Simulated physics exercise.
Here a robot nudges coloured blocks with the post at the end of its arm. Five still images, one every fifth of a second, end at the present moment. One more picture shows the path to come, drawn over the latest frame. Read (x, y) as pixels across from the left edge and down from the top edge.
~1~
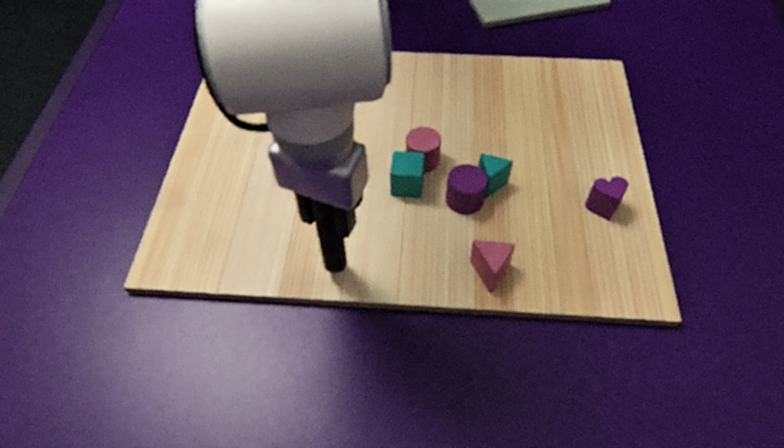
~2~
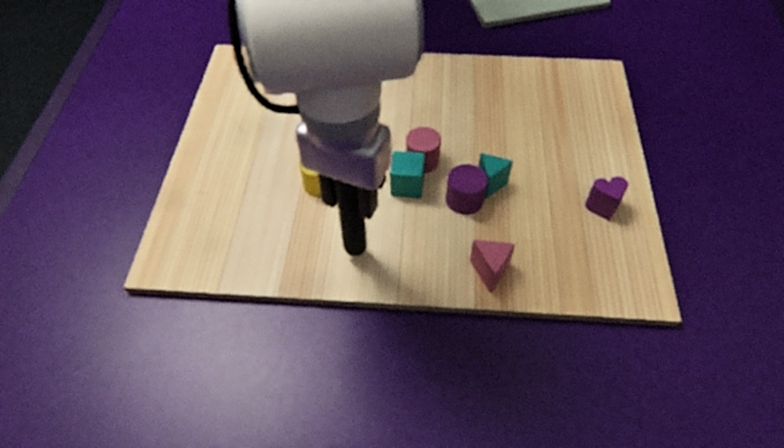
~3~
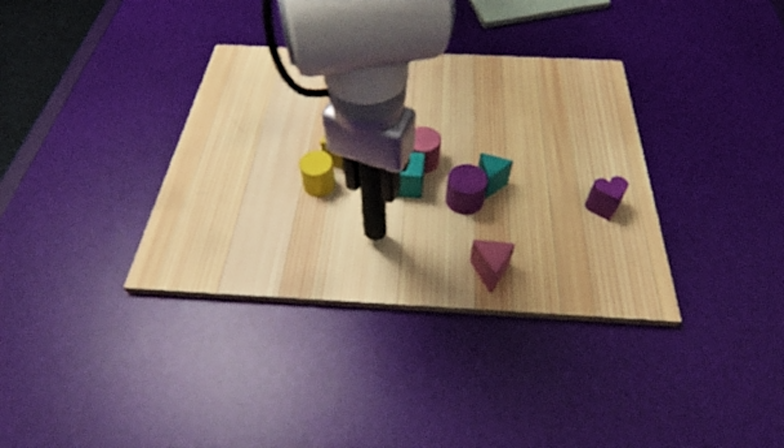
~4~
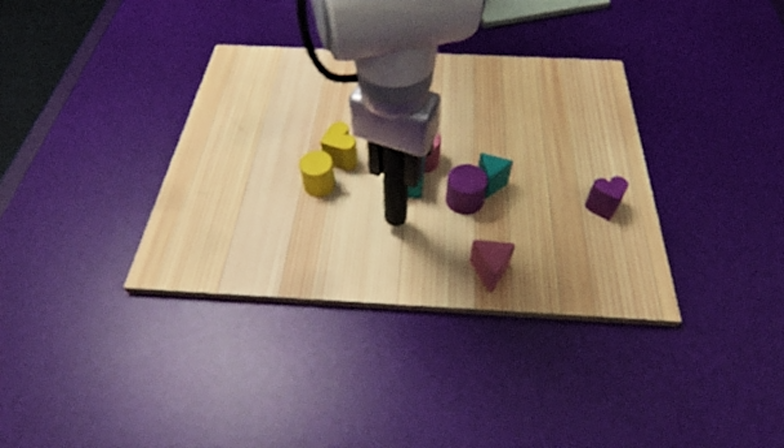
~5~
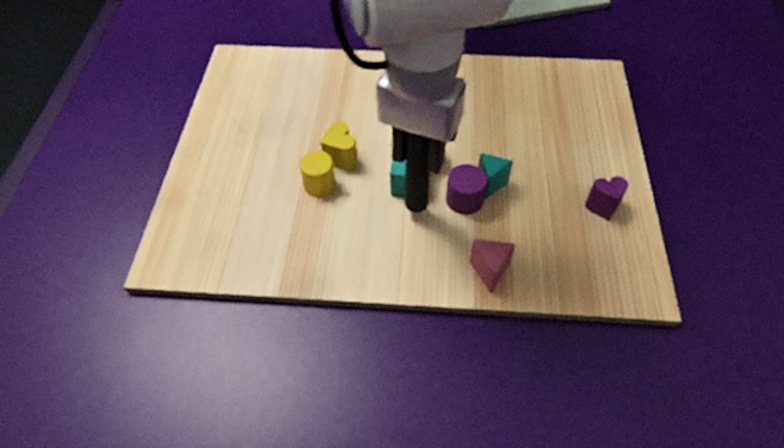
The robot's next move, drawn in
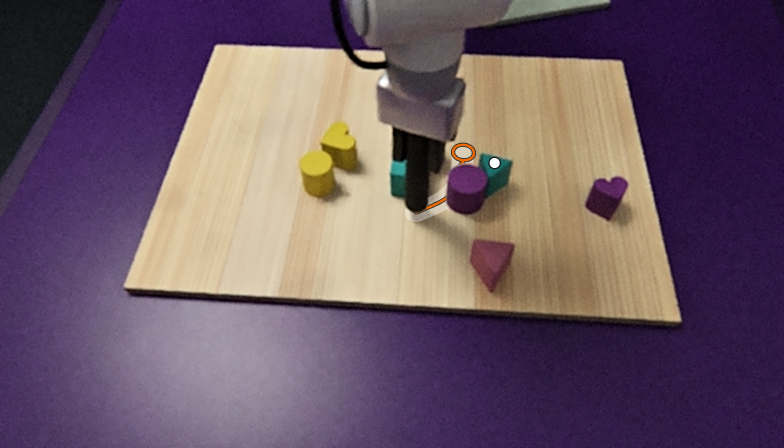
To begin with, a robot arm holds its dark post over the left part of a wooden board scattered with coloured blocks. The arm then glides steadily right and slightly away, uncovering two yellow blocks, and ends in front of the partly hidden turquoise block, while the blocks stay still.
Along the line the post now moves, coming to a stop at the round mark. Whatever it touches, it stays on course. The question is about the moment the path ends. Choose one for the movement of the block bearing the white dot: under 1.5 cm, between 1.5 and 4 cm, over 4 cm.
Between 1.5 and 4 cm.
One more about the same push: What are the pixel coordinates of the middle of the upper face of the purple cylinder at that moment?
It will end up at (490, 172).
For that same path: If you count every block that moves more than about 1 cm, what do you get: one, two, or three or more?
I think two will be displaced.
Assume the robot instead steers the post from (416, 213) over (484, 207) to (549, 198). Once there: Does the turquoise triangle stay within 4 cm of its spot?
In short: No.
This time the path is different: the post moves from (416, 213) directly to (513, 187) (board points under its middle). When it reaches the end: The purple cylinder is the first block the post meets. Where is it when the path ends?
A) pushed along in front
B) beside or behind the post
A - pushed along in front.
The drawn path runs from (416, 213) by way of (445, 199) and (461, 177) to (463, 152); the dot is on the turquoise triangle.
The first path, step by step. One third of the way, post at (446, 190); purple cylinder at (479, 176); turquoise triangle at (502, 162), turned 30° anticlockwise.
Two thirds of the way, post at (462, 168); purple cylinder at (490, 172); turquoise triangle at (514, 158), turned 35° anticlockwise.
At the end, post at (465, 144); turquoise four-sided block not moved; purple cylinder at (490, 172); turquoise triangle at (514, 158), turned 35° anticlockwise.
